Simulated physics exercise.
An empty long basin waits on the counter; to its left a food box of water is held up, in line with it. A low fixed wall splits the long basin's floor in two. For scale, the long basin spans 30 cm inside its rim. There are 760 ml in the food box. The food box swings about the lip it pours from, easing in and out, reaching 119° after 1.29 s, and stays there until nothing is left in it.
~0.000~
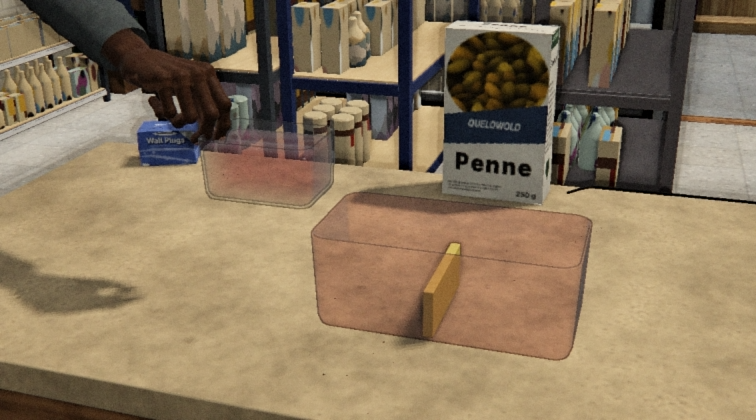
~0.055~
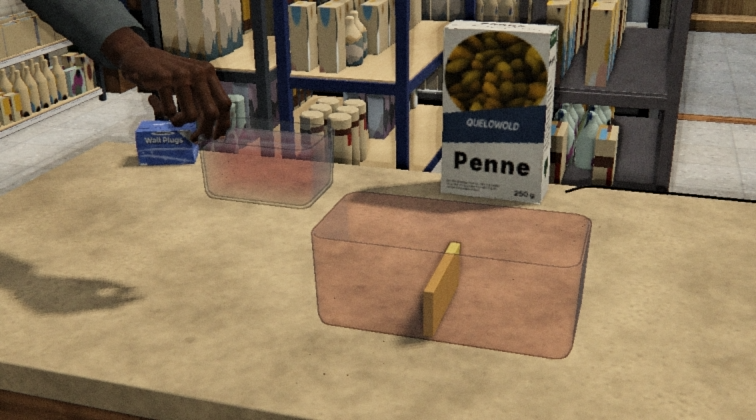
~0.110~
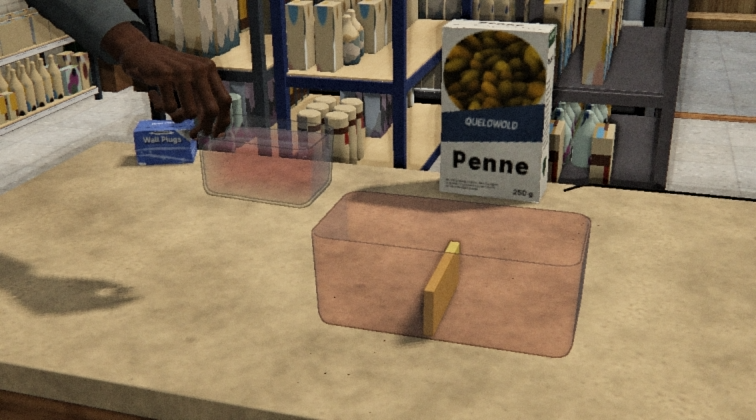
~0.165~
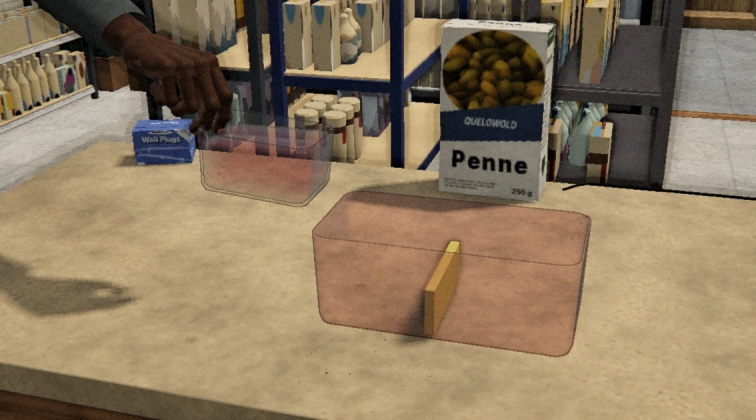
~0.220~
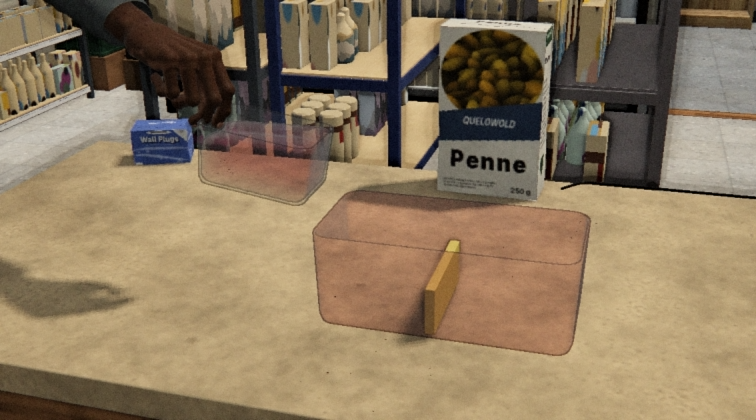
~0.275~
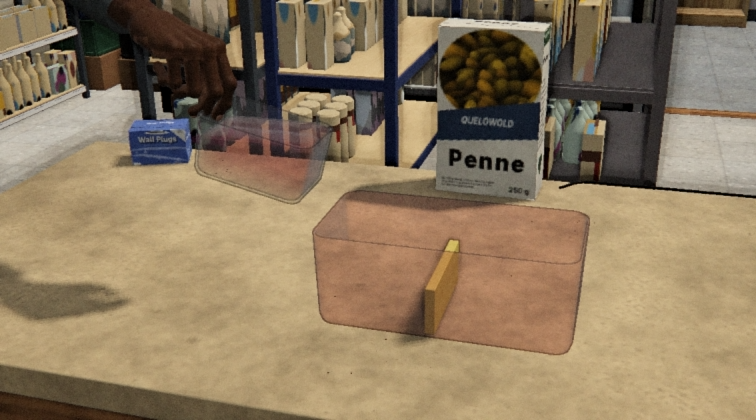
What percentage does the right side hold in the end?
Roughly 3 per cent is past the wall.
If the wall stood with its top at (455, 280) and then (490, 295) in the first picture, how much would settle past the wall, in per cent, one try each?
First 10, then 15 per cent.
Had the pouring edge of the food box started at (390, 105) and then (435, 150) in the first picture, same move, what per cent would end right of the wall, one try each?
First 95, then 95 per cent.
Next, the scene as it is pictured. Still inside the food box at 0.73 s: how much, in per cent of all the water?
Some 44 per cent.
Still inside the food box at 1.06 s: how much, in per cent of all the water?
Some 4 per cent.
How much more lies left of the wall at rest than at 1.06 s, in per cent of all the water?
About 10 per cent.
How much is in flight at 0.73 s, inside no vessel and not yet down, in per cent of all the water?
Near 34 in a hundred.
By 0.73 s the tilt is 72° and 43 per cent is still to pour, 22 is left of the wall and 0 right of it.
By 1.06 s the tilt is 110° and 4 per cent is still to pour, 87 is left of the wall and 1 right of it.
By 1.41 s the tilt is 119° and 0 per cent is still to pour, 96 is left of the wall and 3 right of it.
By 1.79 s the tilt is 119° and 0 per cent is still to pour, 96 is left of the wall and 3 right of it.
At rest 96 per cent lies left of the wall, 3 right of it and 1 outside.
